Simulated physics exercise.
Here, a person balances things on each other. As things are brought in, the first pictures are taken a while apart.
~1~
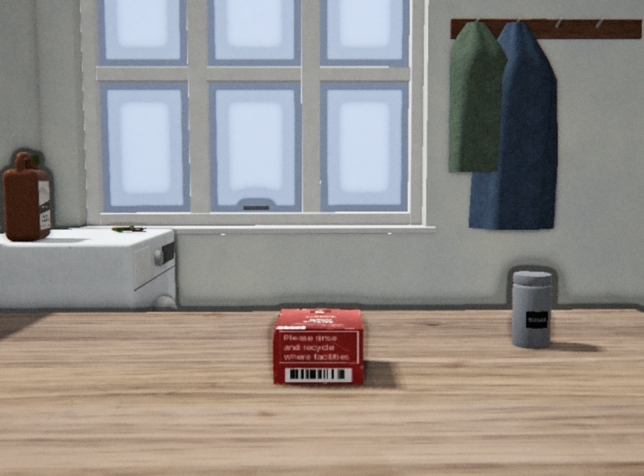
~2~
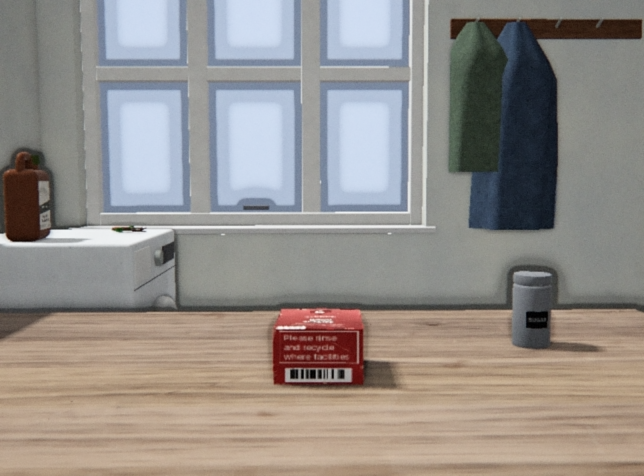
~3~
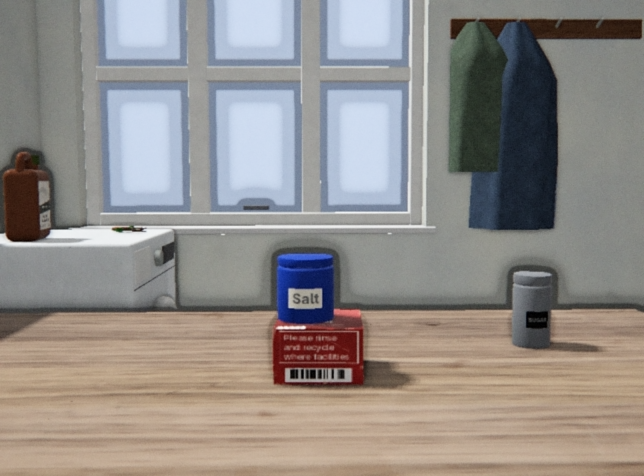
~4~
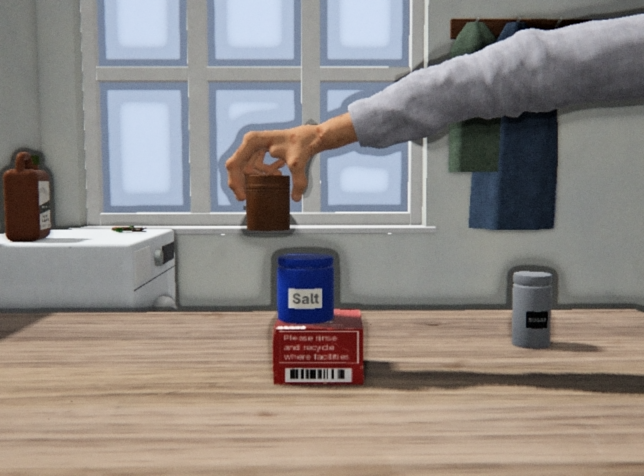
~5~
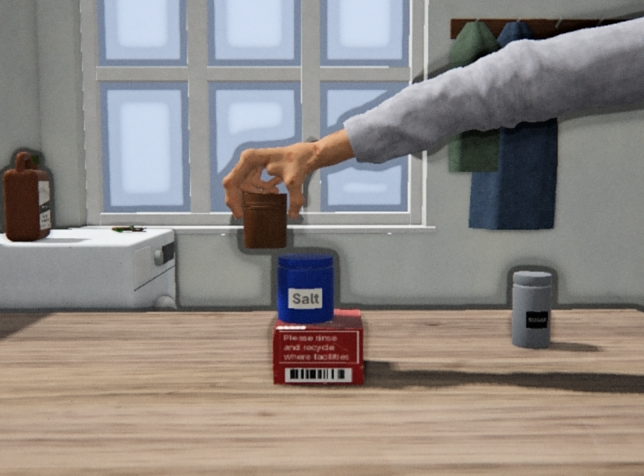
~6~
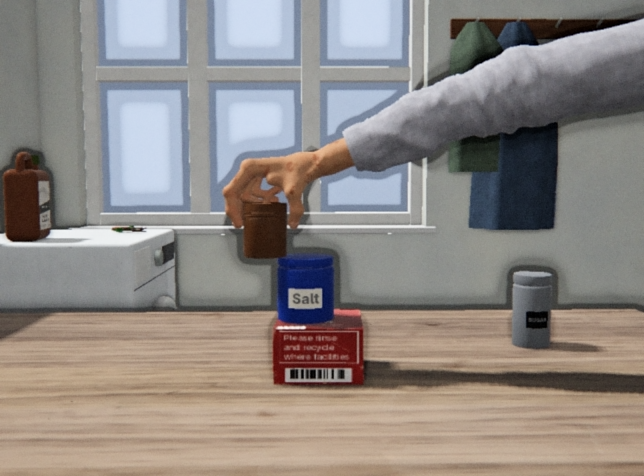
A blue salt jar appears on the red box, then a hand lowers a brown cup above it.
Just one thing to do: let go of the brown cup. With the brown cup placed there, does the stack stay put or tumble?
It doesn't stay upright.
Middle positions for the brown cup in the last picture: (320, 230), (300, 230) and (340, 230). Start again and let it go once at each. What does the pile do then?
In order, the pile stands firm, then stands firm, and lastly tumbles down.
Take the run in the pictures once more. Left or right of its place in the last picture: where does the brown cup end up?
That would be the viewer's left.
Then, 0.30 s on from there, brown cup now fallen.
Then, 0.40 s on from there, things are still on the move.
Then, 1.40 s on from there, nothing new.
In the end, fallen, brown cup; the other 3 unmoved. At the end, from the last picture's camera, brown cup near (239, 347). The pile gives way.
